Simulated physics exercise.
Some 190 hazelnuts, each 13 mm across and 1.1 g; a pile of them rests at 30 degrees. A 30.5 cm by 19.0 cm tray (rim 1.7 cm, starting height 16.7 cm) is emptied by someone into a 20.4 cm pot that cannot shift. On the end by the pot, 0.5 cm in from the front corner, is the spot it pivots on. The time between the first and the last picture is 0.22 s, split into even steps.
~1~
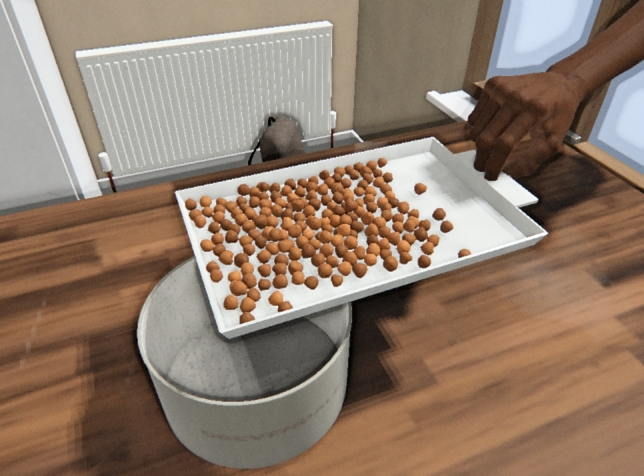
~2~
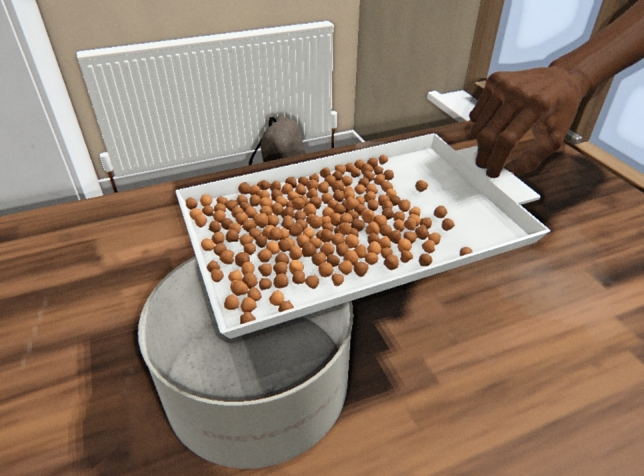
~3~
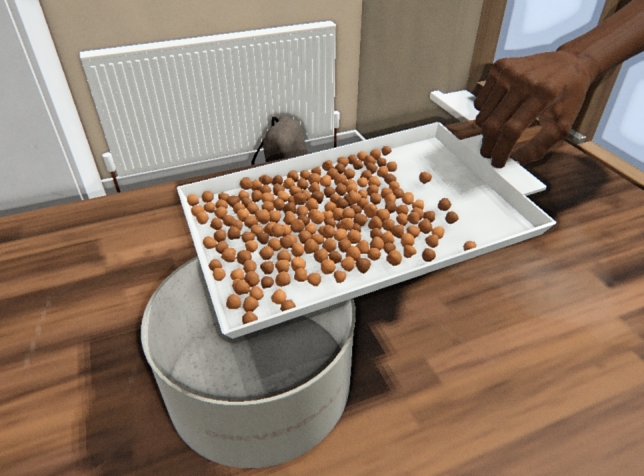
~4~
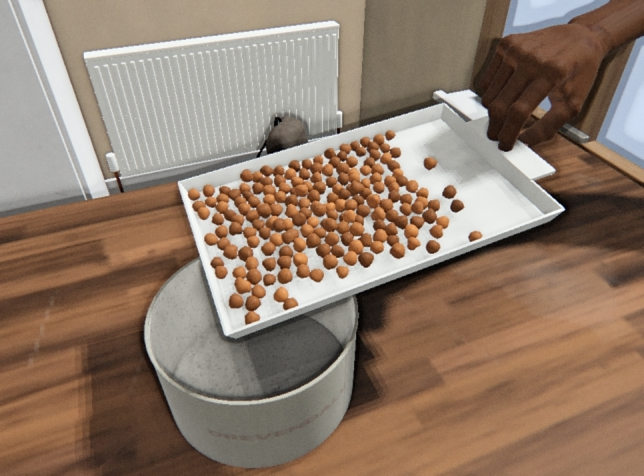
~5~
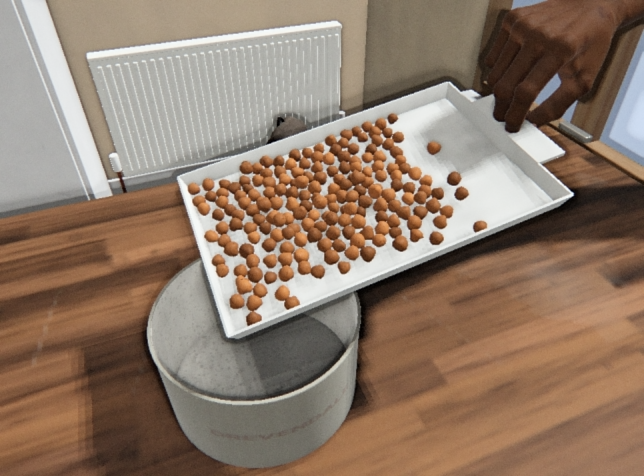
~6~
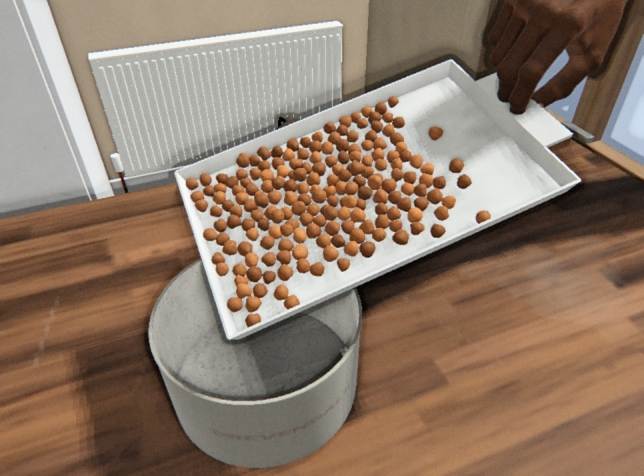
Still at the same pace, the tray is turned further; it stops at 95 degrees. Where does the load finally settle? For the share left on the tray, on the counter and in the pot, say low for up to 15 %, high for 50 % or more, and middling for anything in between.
Tray - low, counter - high, pot - low.
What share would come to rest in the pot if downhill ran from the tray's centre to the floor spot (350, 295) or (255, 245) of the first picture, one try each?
Near 0 and 60 percent, in that order.
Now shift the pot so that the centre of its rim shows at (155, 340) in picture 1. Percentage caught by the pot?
I'd expect near 65 per cent.
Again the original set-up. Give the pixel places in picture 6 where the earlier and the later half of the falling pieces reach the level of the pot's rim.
It passes about (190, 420) first and (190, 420) afterwards.
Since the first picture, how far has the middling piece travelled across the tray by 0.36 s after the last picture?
It has moved some 5 cm from its start.
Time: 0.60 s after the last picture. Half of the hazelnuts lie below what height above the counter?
Roughly 20 cm.
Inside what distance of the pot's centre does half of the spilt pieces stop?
24 cm.
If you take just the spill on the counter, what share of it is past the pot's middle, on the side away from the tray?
I reckon around 100 per cent.
Then, 0.36 s after the last picture, tilt 55 degrees; the tray holds 100 %, the pot 0 %.
Then, 0.60 s after the last picture, tilt 80 degrees; the tray holds 55 %, the pot 0 %.
Then, 0.95 s after the last picture, tilt 95 degrees; the tray holds 0 %, the pot 5 %.
In the end, tray 0 %, counter 95 %, pot 5 %.
